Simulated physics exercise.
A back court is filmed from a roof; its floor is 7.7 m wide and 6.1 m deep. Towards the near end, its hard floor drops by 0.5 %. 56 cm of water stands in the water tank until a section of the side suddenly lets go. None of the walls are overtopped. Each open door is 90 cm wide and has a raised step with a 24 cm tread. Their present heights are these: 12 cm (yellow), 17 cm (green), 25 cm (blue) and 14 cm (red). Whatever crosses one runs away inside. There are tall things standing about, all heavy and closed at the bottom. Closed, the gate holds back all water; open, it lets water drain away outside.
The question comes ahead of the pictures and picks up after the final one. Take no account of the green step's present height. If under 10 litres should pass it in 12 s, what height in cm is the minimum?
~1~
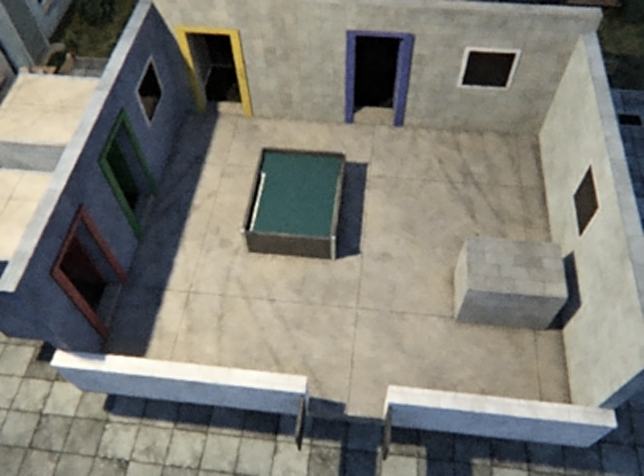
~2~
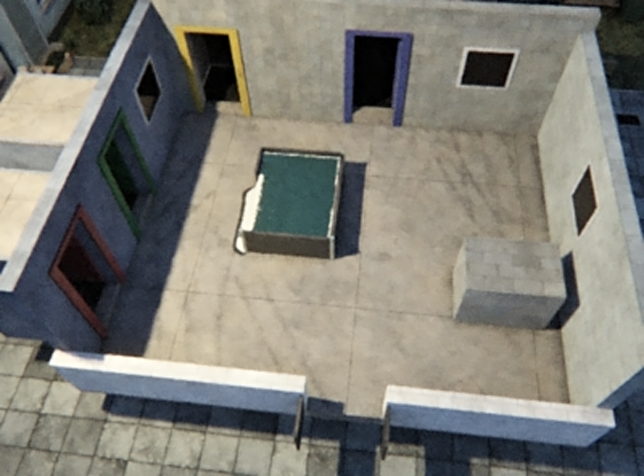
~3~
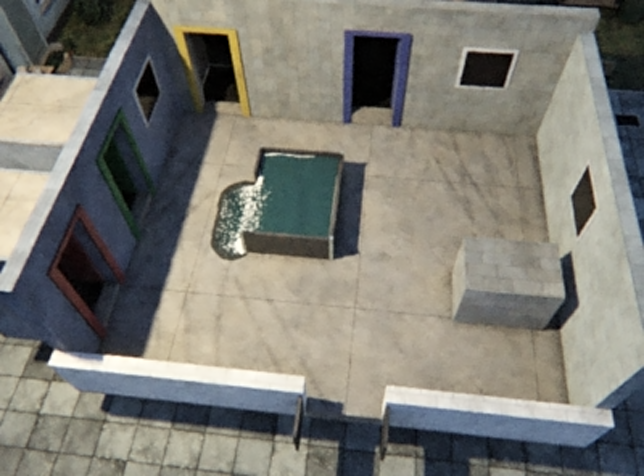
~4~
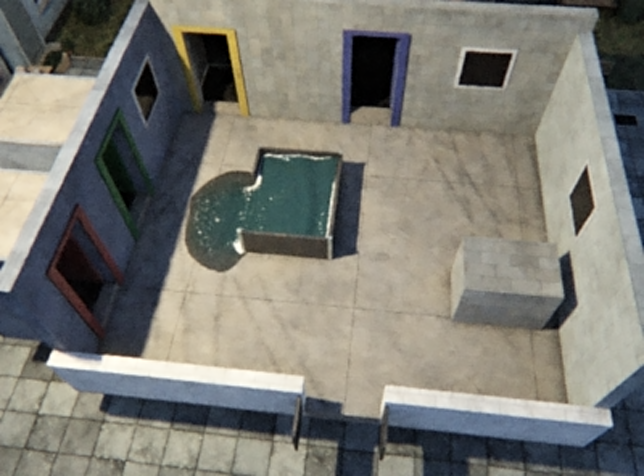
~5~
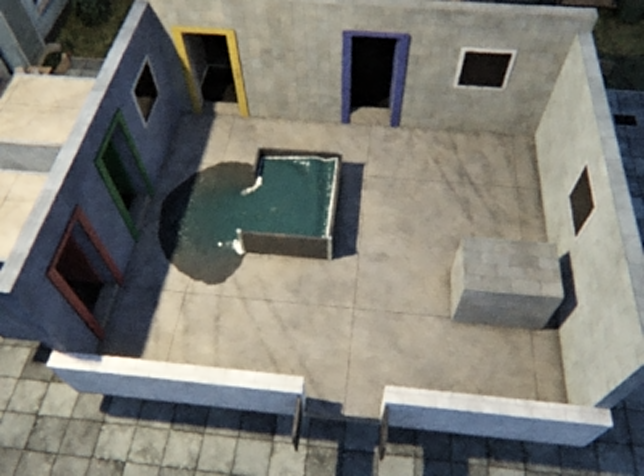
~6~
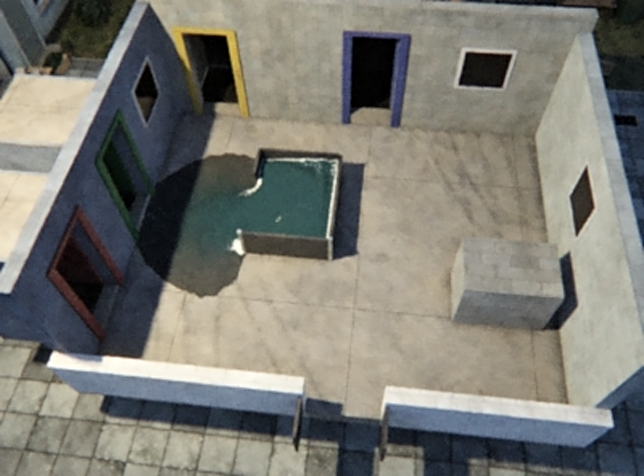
The minimum is around 29 cm.
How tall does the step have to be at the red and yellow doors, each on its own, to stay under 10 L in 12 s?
About 11.0 cm at red and 11.0 cm at yellow.
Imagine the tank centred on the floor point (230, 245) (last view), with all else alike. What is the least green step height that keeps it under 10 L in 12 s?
At least roughly 30 cm high.
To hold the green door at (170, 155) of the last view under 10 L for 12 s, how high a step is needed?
Minimum: Close to 10.0 cm.
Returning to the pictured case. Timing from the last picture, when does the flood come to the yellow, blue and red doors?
Door yellow 1.5 s / door blue 3.4 s / door red 0.7 s.
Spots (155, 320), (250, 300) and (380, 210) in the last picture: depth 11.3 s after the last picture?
In that order: 4, 2 and 2 cm.
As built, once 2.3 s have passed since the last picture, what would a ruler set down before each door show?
Depth (cm): Yellow 14 / green 19 / blue 0 / red 11.
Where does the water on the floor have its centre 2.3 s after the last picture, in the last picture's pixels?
Centre of the water: Approx. (213, 231) px.
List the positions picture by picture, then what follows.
The water tank at (296, 193) is whole and still, 56 cm deep; the green door at (133, 183) is dry, in the first frame.
The gap is at (254, 215), the front 0.2 m out at (245, 208); the back of the water tank holds 56 cm, in the second frame.
Water pours out at (253, 215) and has run 0.7 m, to (216, 232); about 9 cm deep outside, 56 cm at the back, in the third frame.
Water pours out at (252, 215) and has run 1.2 m, to (194, 207); about 8 cm deep outside, 53 cm at the back, in the fourth frame.
Water pours out at (252, 216) and has run 1.7 m, to (165, 210); about 6 cm deep outside, 47 cm at the back, in the fifth frame.
The front is at (138, 237), 2.1 m from the gap at (252, 216); 4.7 m2 of floor is wet, 49 cm left at the back; water is at the green door at (129, 184), in the sixth frame.
Then, 0.7 s after the last picture water covers 15 % of the floor, deepest (34 cm) near (141, 229); 33 cm at the green door, 44 litres in over its 17 cm step.
Then, 2.3 s after the last picture water covers 25 % of the floor, deepest (26 cm) near (90, 373); 19 cm at the green door, 117 litres in over its 17 cm step.
Then, 11.3 s after the last picture water covers 95 % of the floor, deepest (6 cm) near (563, 424); 3 cm at the green door, 121 litres in over its 17 cm step.
At the green door as built, the water peaked near 34 cm, 0.5 s after the last picture.
Run again over the same 12 s with other heights there, 39 litres in over 24 cm, 2 litres over 32.5 cm. The limit of 10 litres is kept from about 29 cm up.
